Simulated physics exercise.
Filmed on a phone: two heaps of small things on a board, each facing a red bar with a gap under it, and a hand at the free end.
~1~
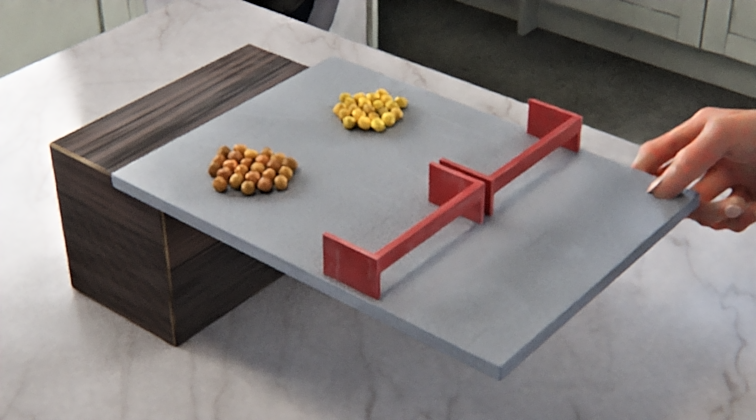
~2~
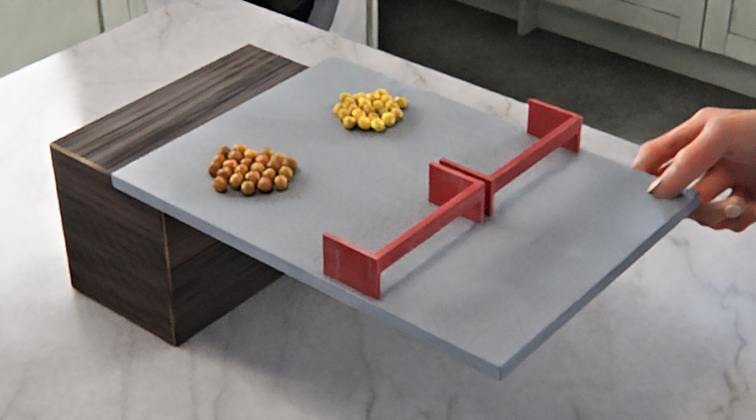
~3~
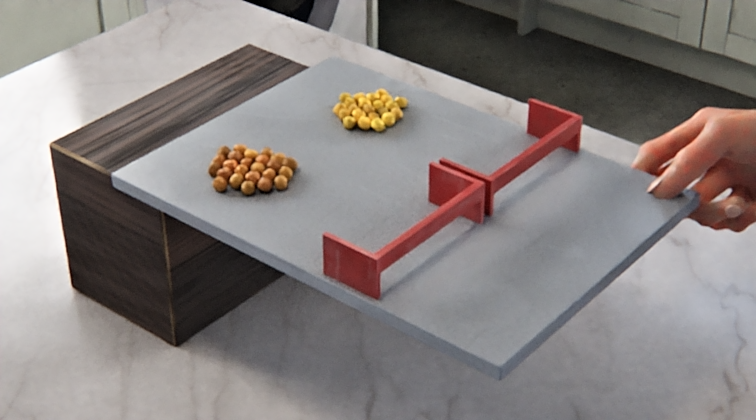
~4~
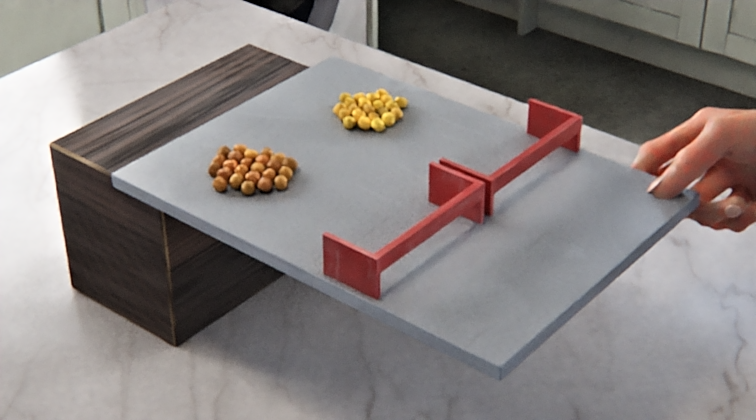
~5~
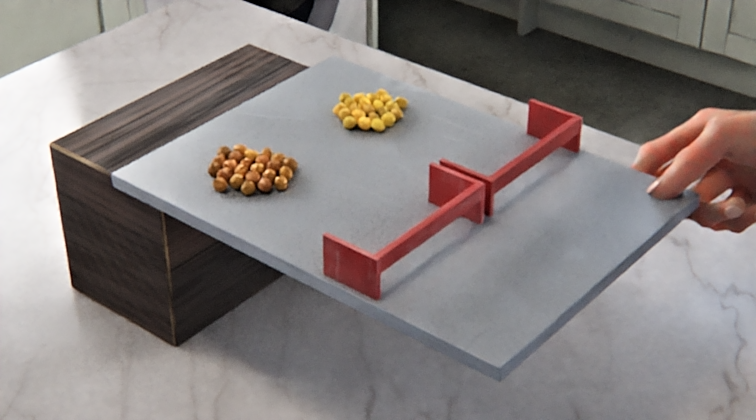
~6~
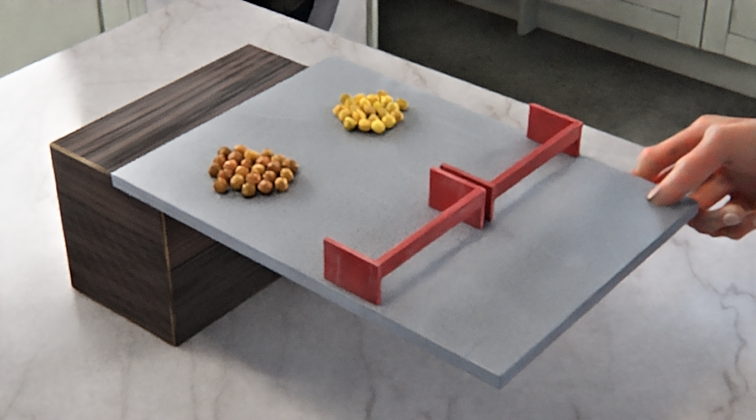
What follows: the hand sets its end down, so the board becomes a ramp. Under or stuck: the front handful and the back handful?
Front handful: It slips under its gate. Back handful: It slips under its gate.
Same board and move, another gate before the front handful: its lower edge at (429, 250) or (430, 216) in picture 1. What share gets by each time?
First some 0, then 100 per cent.
Then, 0.62 s past the last view, board sloping at 16°; front handful on its way down; back handful on its way down.
Then, 1.17 s past the last view, board sloping at 27°; front handful all past its gate; back handful all past its gate.
Then, 1.63 s past the last view, board resting at 27°; front handful all past its gate; back handful all past its gate.
Finally, board resting at 27°; front handful all past its gate; back handful all past its gate.
